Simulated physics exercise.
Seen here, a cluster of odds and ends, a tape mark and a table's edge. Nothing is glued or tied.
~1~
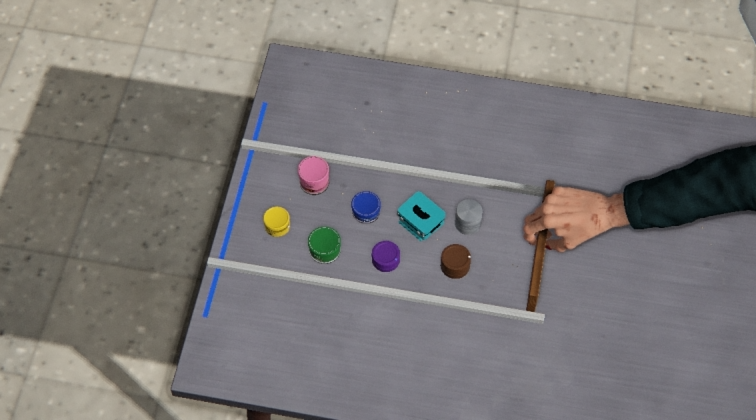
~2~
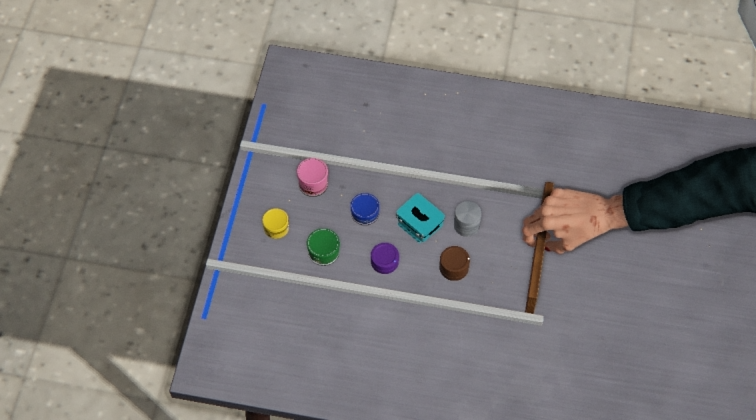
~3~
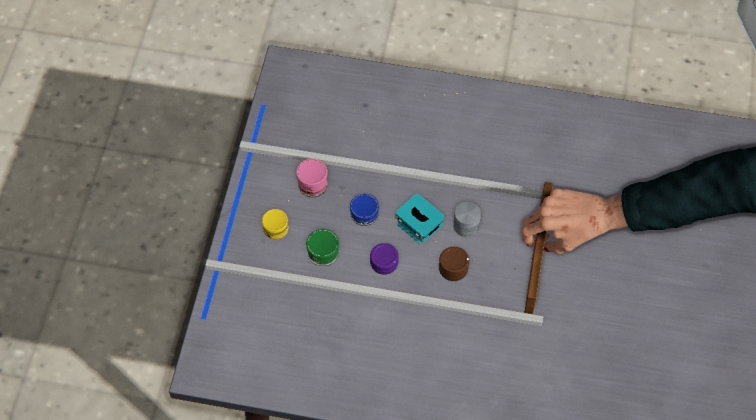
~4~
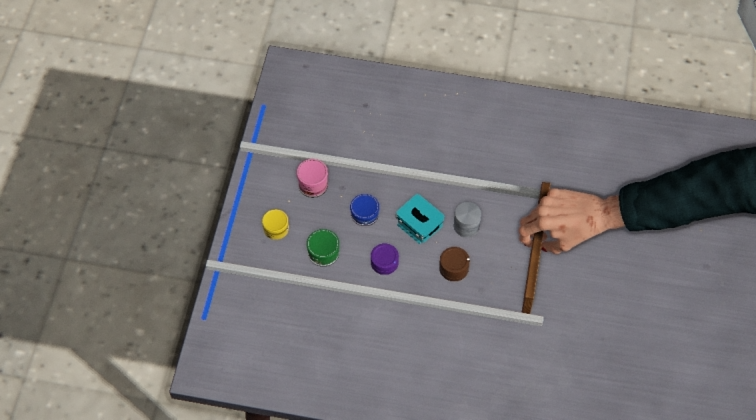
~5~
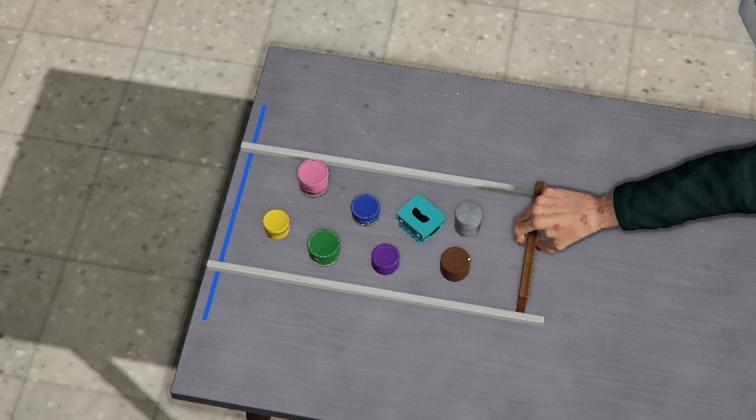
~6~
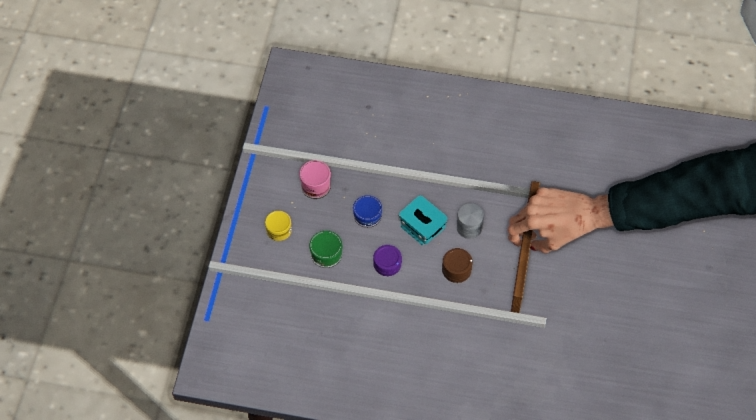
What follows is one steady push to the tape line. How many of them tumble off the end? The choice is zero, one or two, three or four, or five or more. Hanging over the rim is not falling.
Here the number that fall off is five or more.
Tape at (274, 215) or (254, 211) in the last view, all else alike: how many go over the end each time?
Down on the floor: 2 and 4.
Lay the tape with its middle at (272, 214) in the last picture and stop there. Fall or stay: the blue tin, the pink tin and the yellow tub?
The blue tin remains up; the pink tin is lost; the yellow tub is lost.
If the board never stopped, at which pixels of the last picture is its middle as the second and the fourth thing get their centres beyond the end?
About (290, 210), then (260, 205).
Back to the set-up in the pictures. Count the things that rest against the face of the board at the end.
2 of them.
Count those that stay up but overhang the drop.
It comes to 2.
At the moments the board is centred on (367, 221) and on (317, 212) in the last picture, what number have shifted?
By then 7, and 8.
Early on, none off yet; yellow tub at rest near (279, 226); pink tin at rest near (315, 180); green tin at rest near (326, 249).
A while later, none off yet; yellow tub moving near (275, 223); pink tin travelled a little near (303, 173); green tin travelled about its own width near (294, 242).
Further along, none off yet; yellow tub travelled well along near (218, 206); pink tin travelled well along near (233, 157); green tin travelled well along near (232, 226).
Finally, the number that fall off is five or more; lost, brown lid, turquoise case, blue tin, green tin, pink tin and yellow tub.
